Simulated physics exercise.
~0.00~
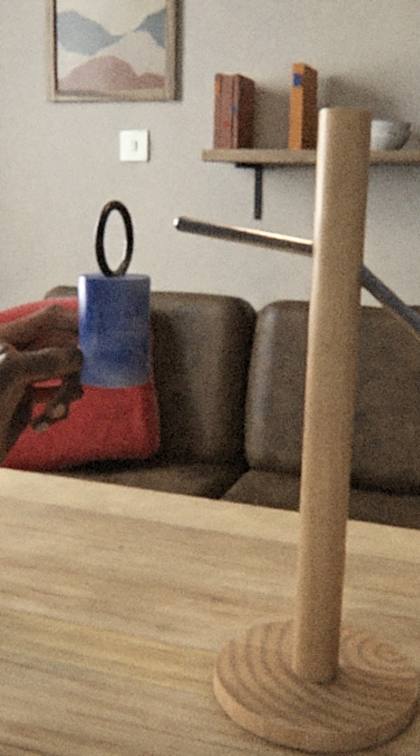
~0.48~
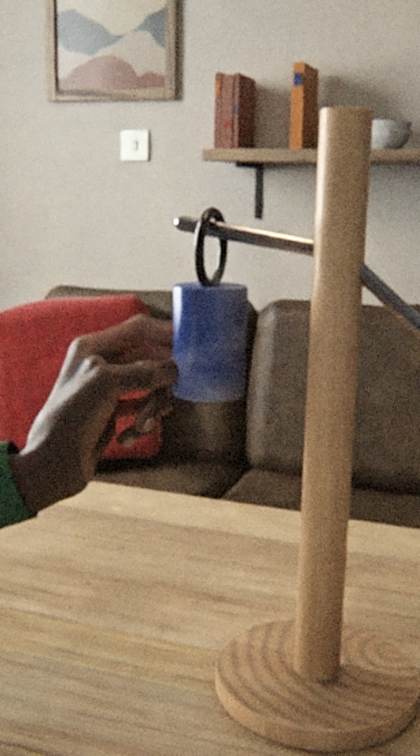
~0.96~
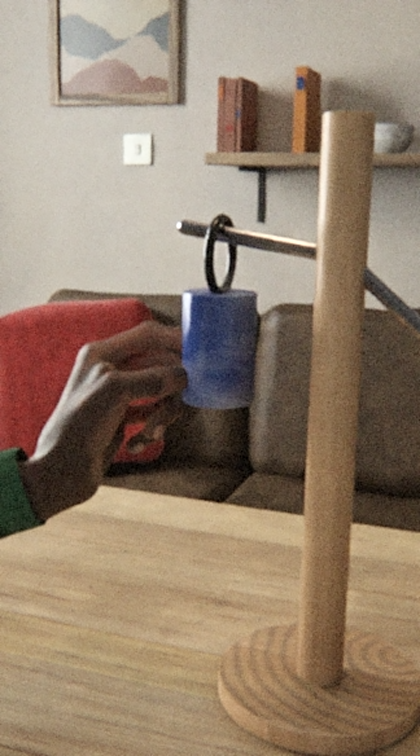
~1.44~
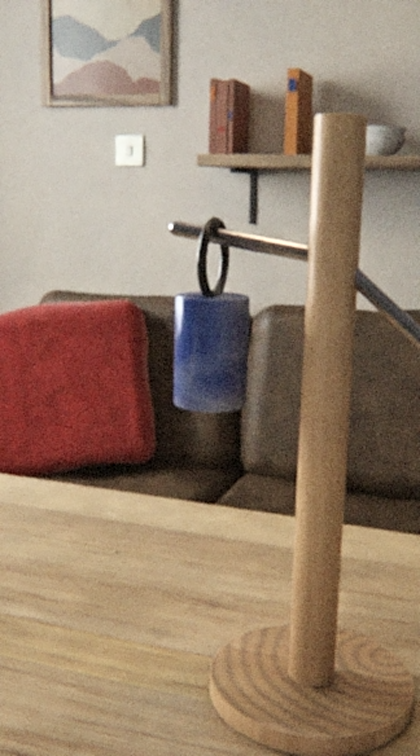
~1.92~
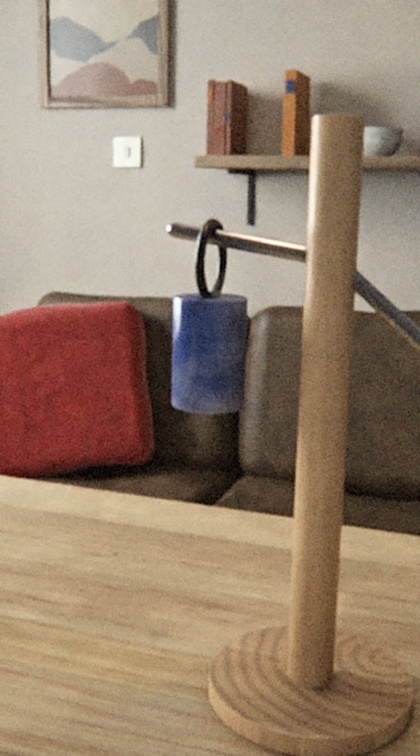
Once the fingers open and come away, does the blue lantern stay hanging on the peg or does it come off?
The blue lantern stays hanging on the peg by its ring after the hand lets go.
